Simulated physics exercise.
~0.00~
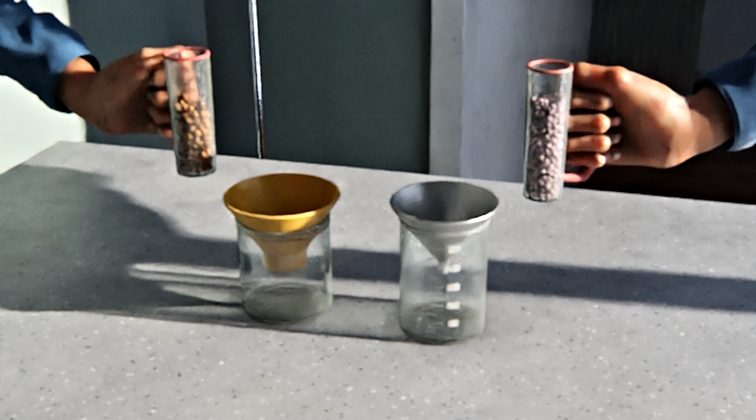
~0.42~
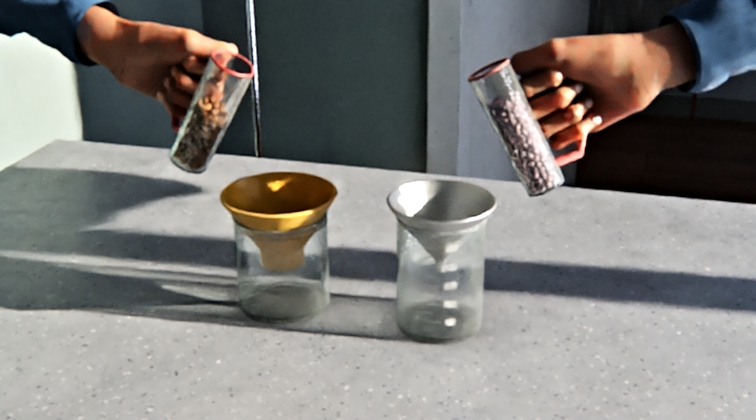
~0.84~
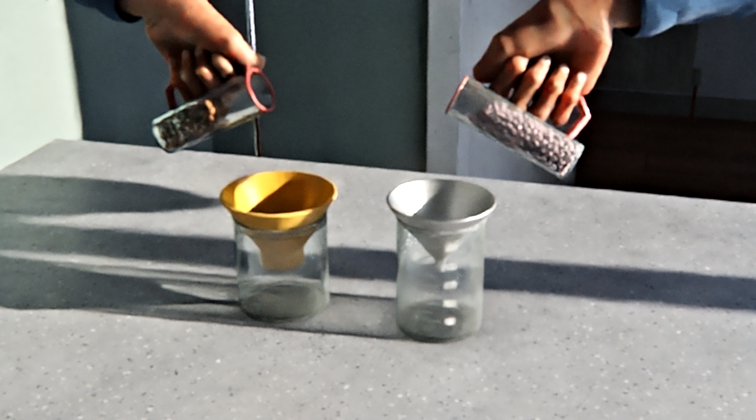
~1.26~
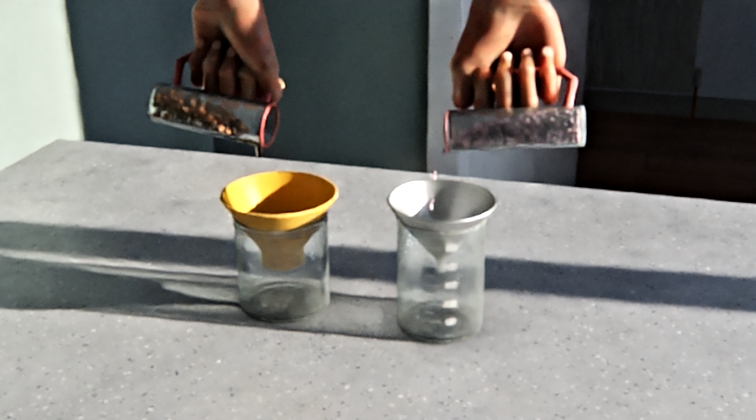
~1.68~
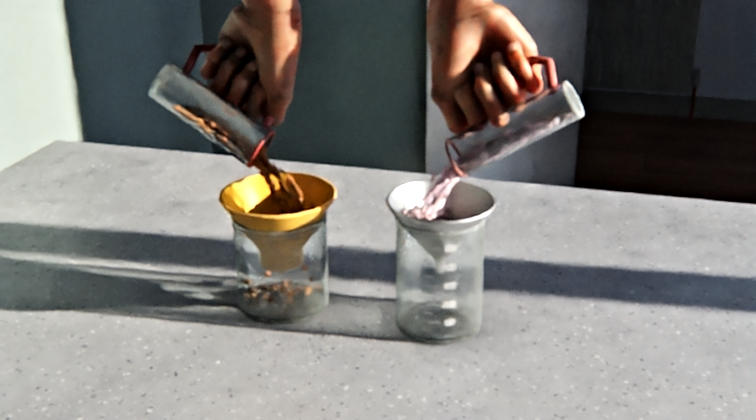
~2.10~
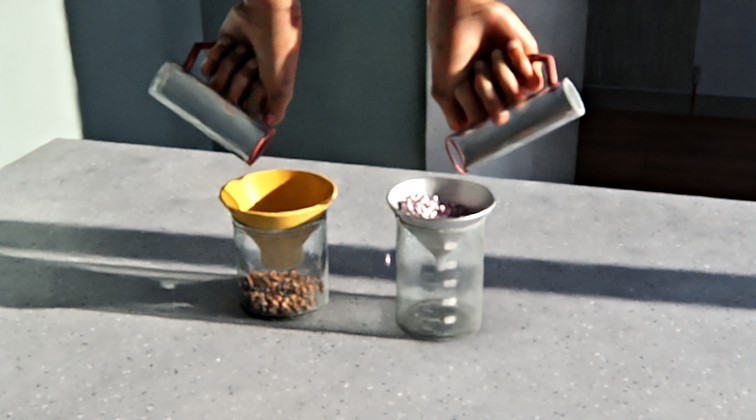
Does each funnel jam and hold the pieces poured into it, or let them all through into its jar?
The left funnel lets everything through into its jar. The right funnel jams and holds its pieces, with none down in the jar.
